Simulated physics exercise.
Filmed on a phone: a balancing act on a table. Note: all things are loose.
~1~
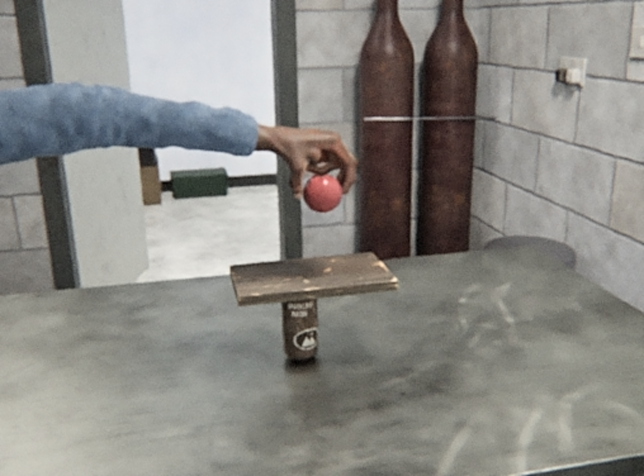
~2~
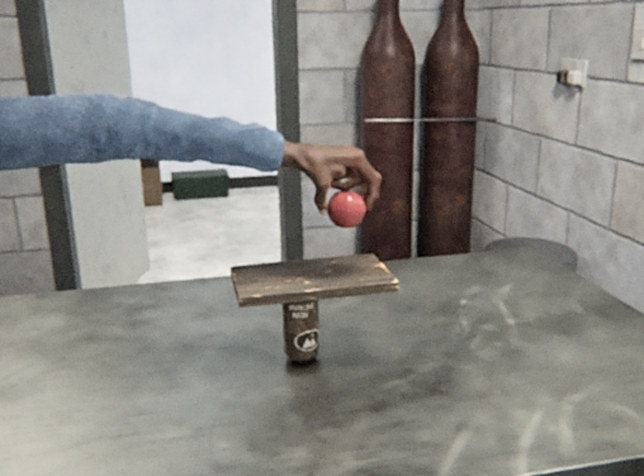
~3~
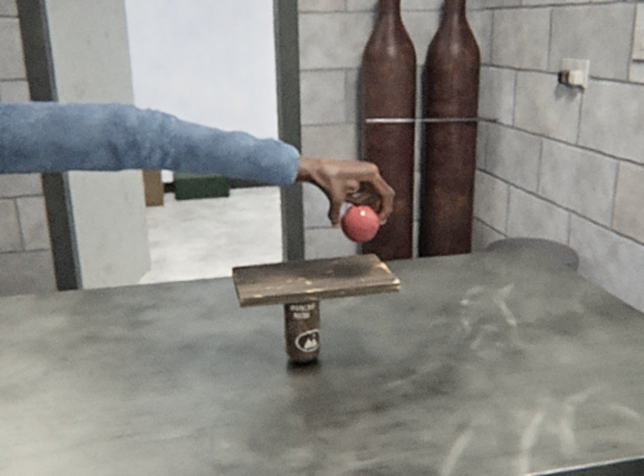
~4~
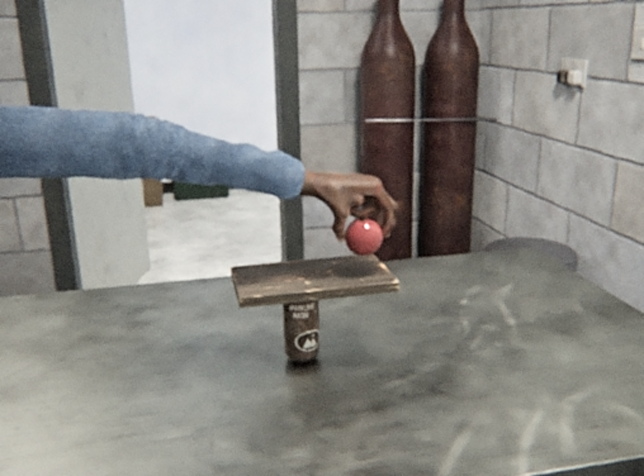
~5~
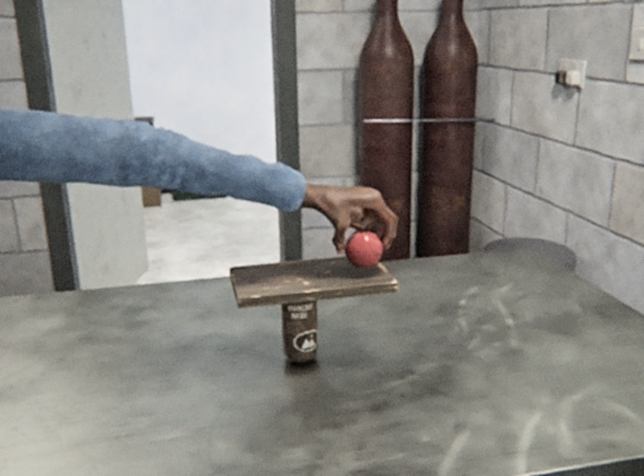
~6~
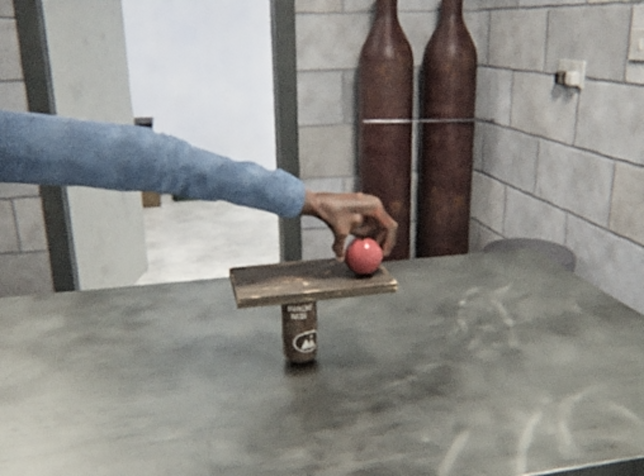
At the start, a hand in a blue sleeve holds a red tomato above a wooden board balanced on a brown can on a table. The hand moves right and downward, lowering the tomato onto the right part of the board, where the fingers remain around it while the board and can barely move.
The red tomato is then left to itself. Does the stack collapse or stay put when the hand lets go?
The stack will not stay as built.
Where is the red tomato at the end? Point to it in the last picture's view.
End position in the final view: Approximately (386, 338).
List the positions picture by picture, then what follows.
The first frame shows on its way; red tomato (322, 194); brown can (300, 320).
The second frame shows on its way; red tomato (346, 209); brown can (301, 321).
The third frame shows on its way; red tomato (360, 224); brown can (302, 321).
The fourth frame shows on its way; red tomato (363, 237); brown can (301, 321).
The fifth frame shows on its way; red tomato (364, 249); brown can (300, 322).
The sixth frame shows in place under the hand; red tomato (363, 256); brown can (299, 322).
Then, 0.50 s after the last picture, red tomato now fallen; black board tipped 71° from how it was.
Then, 0.90 s after the last picture, brown can and black board now fallen.
By the end, fallen, brown can, red tomato and black board. Seen from the same camera at the end, red tomato near (386, 338). The stack comes apart.
